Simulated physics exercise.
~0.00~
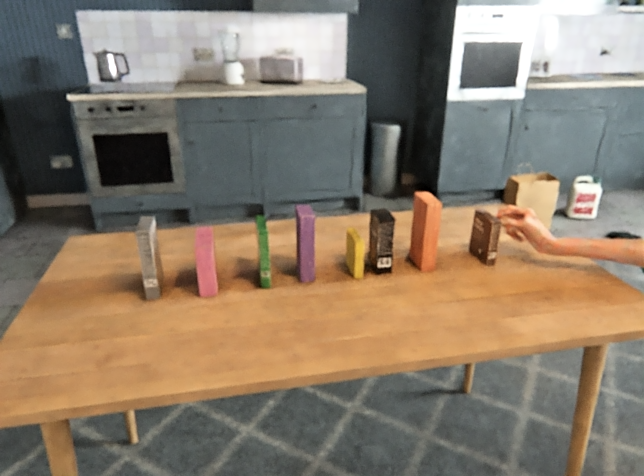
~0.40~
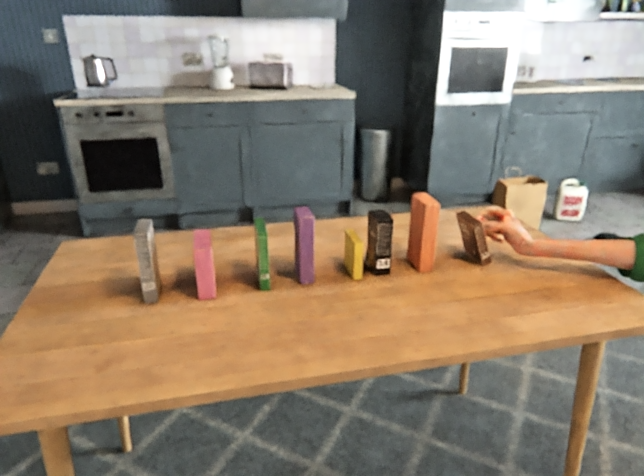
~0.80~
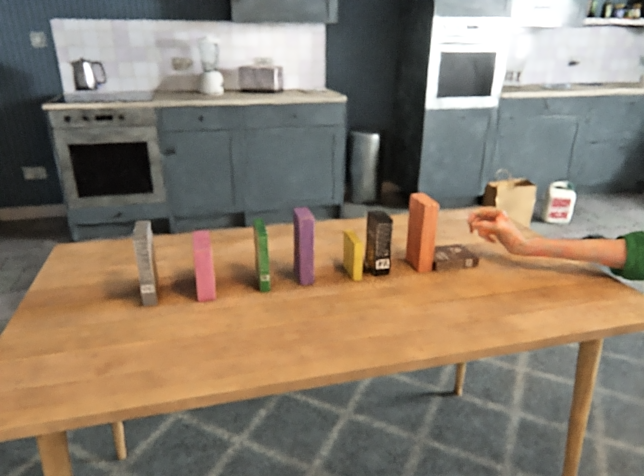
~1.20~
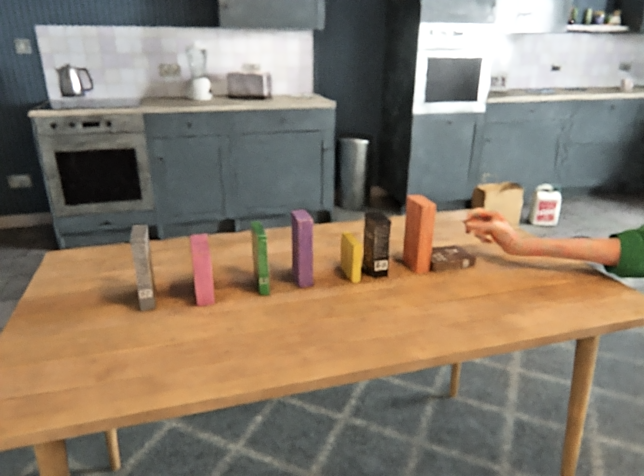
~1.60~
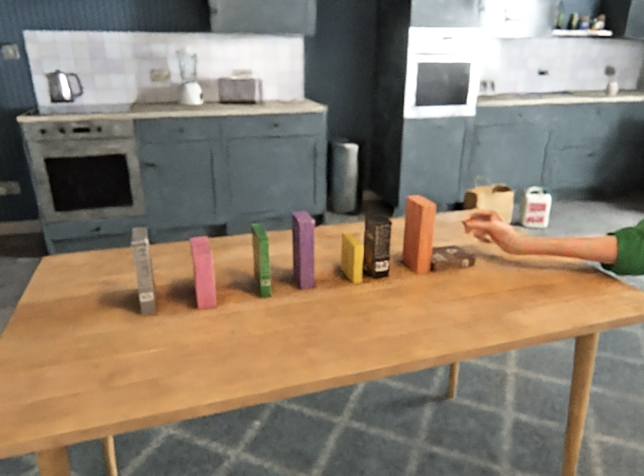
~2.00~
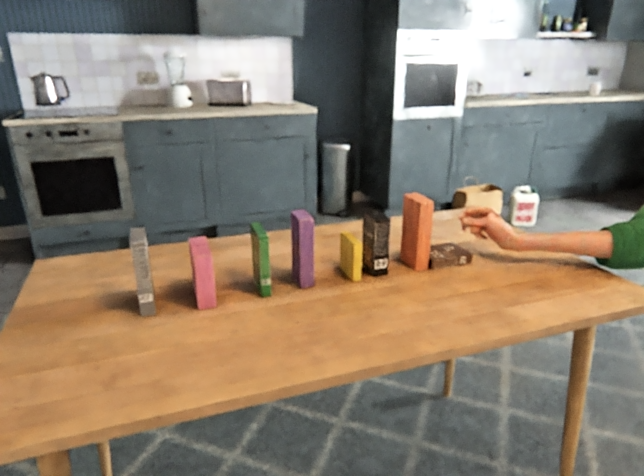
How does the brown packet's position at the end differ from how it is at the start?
At the start the brown packet stands upright near the hand, and at the end it lies on its side on the table beside the orange block.
A hand tips the brown packet over to the left, and the other pieces stay standing.
